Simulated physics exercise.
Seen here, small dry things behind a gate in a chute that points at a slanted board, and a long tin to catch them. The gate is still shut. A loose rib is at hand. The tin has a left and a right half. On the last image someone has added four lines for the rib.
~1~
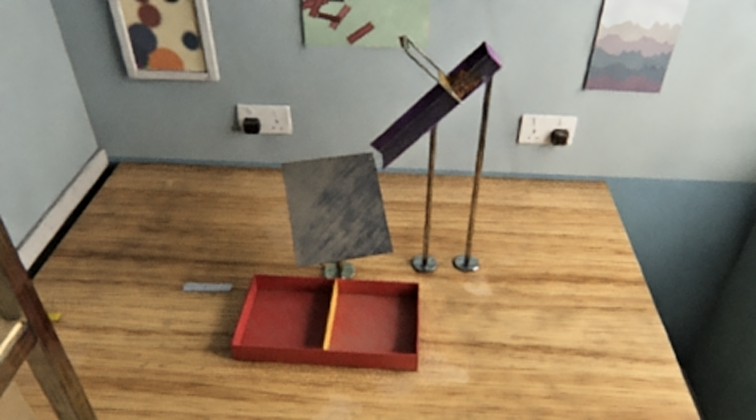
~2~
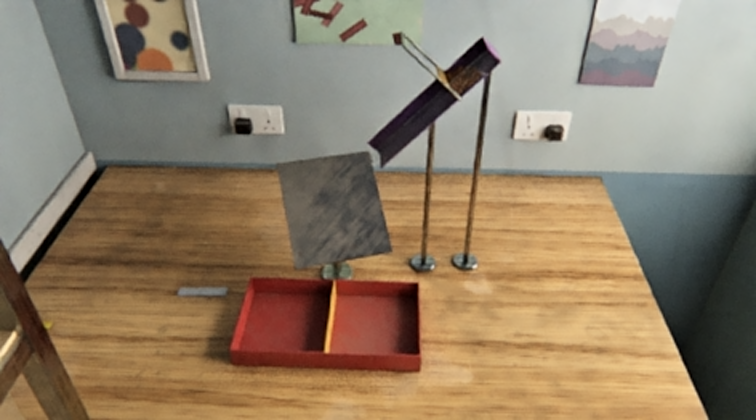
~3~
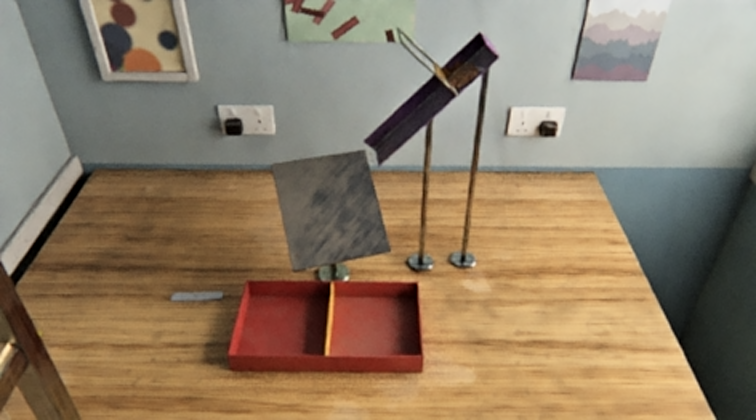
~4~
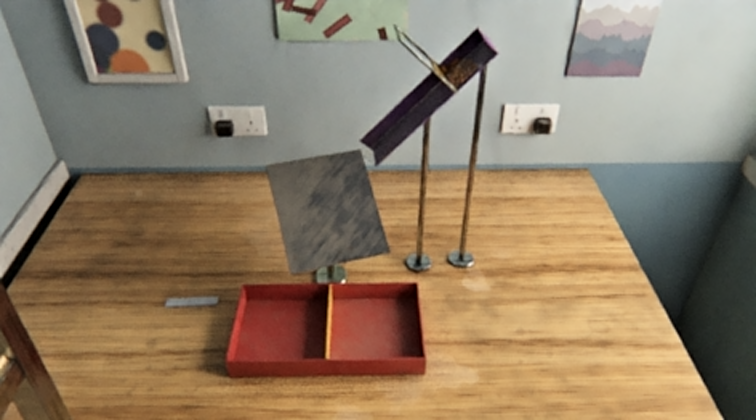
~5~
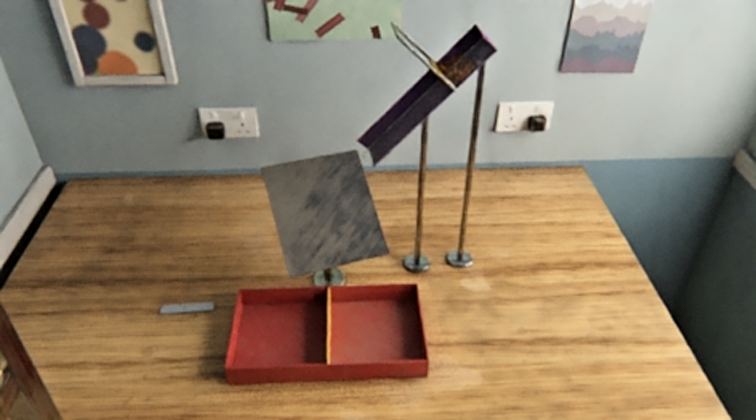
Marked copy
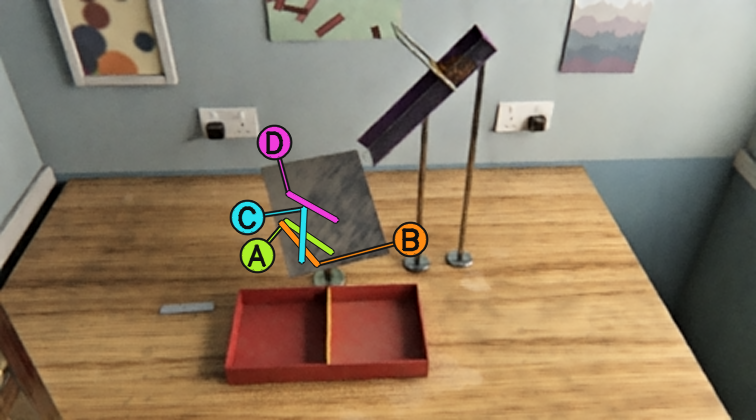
The clip shows a purple chute on two rods, its gate shut, above a tilted grey board and a divided red tin on a wooden table; nothing in the setup moves while the view shifts slightly.
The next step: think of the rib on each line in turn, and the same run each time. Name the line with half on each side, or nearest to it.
The best line is C.
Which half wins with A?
Right.
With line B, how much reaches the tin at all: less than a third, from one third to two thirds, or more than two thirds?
More than two thirds.
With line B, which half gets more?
More lands on the right.
On the marked copy, line A from (286, 221) to (331, 252); line B from (281, 223) to (317, 264); line C from (304, 208) to (301, 260); line D from (288, 193) to (335, 220).
Choosing A, of what is caught, just a few in the left half, almost all in the right.
Choosing B, of what is caught, just a few in the left half, almost all in the right.
Choosing C, of what is caught, roughly two thirds in the left half, roughly a third in the right.
Choosing D, of what is caught, about a tenth in the left half, almost all in the right.
